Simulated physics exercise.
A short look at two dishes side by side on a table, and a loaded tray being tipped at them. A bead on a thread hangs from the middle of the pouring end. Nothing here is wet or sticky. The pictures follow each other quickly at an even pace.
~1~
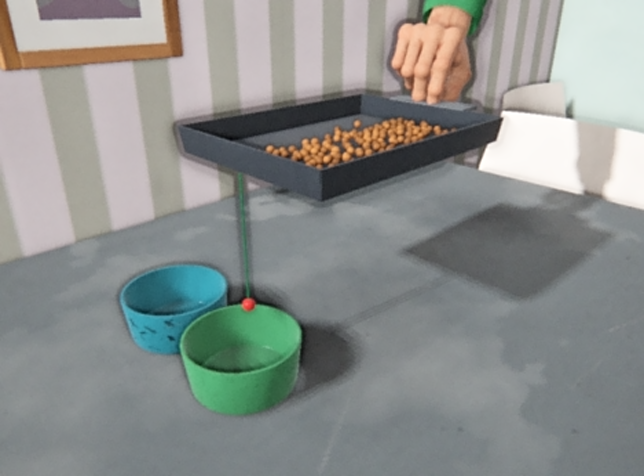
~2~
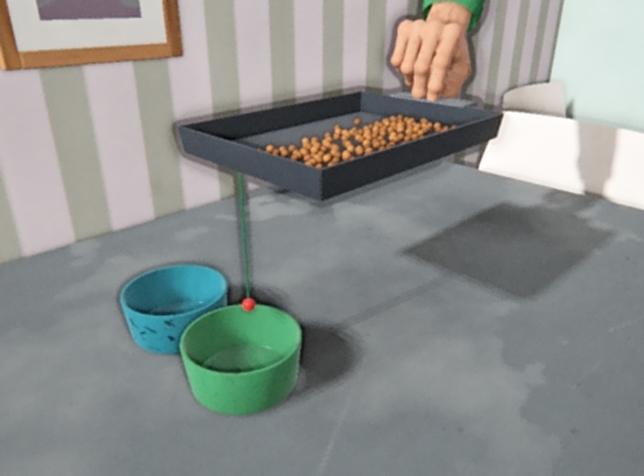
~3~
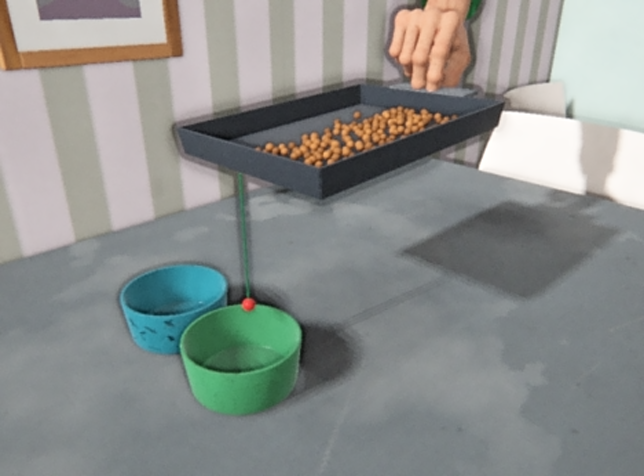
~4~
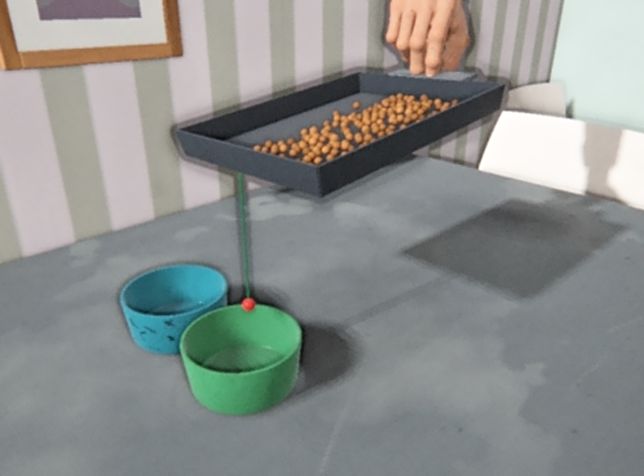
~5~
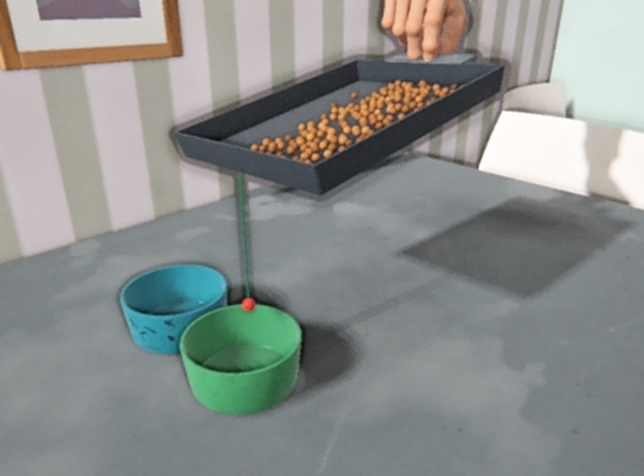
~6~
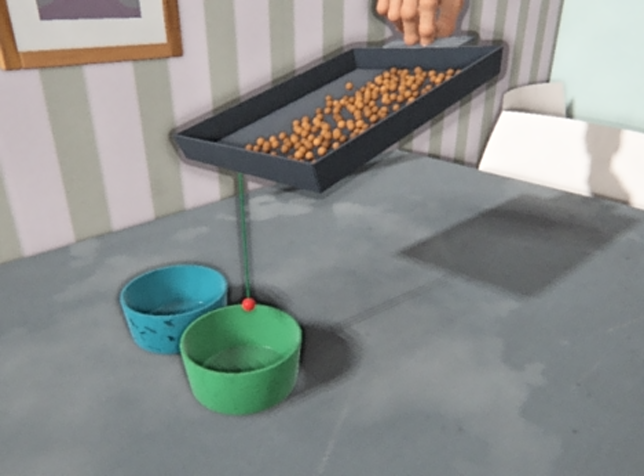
At first, a hand holds the far end of a dark tray of small brown balls level above a blue dish and a green dish, with a red bead hanging on a thread. The hand then lifts that end steadily, and the tray slants more toward its near left corner while the dishes stay still.
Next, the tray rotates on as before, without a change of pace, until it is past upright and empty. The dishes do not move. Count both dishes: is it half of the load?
Caught overall: The larger part.
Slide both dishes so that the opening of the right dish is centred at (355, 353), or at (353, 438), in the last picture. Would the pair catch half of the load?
First not half, then the smaller part.
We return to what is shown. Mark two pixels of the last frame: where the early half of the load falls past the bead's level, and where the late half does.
Early half (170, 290), late half (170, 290).
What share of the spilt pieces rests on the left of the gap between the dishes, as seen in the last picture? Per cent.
Near 100 %.
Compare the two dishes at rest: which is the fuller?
Fuller: The left-hand dish.
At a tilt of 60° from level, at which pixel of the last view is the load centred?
At about (232, 149).
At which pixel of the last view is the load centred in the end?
Around (176, 330).
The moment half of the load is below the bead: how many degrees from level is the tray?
Roughly 110°.
Just after the last frame, tray tipped steeply; almost all on the tray; just a few in the left dish; just a few outside both; just a few in the air.
A moment on, tray tipped right over; the larger part on the tray; just a few in the left dish; just a few outside both; roughly a quarter in the air.
Further on, tray tipped past a quarter turn; about a tenth in the right dish; roughly two thirds in the left dish; roughly a quarter outside both.
When it is over, tray tipped past a quarter turn; about a tenth in the right dish; roughly two thirds in the left dish; roughly a quarter outside both.
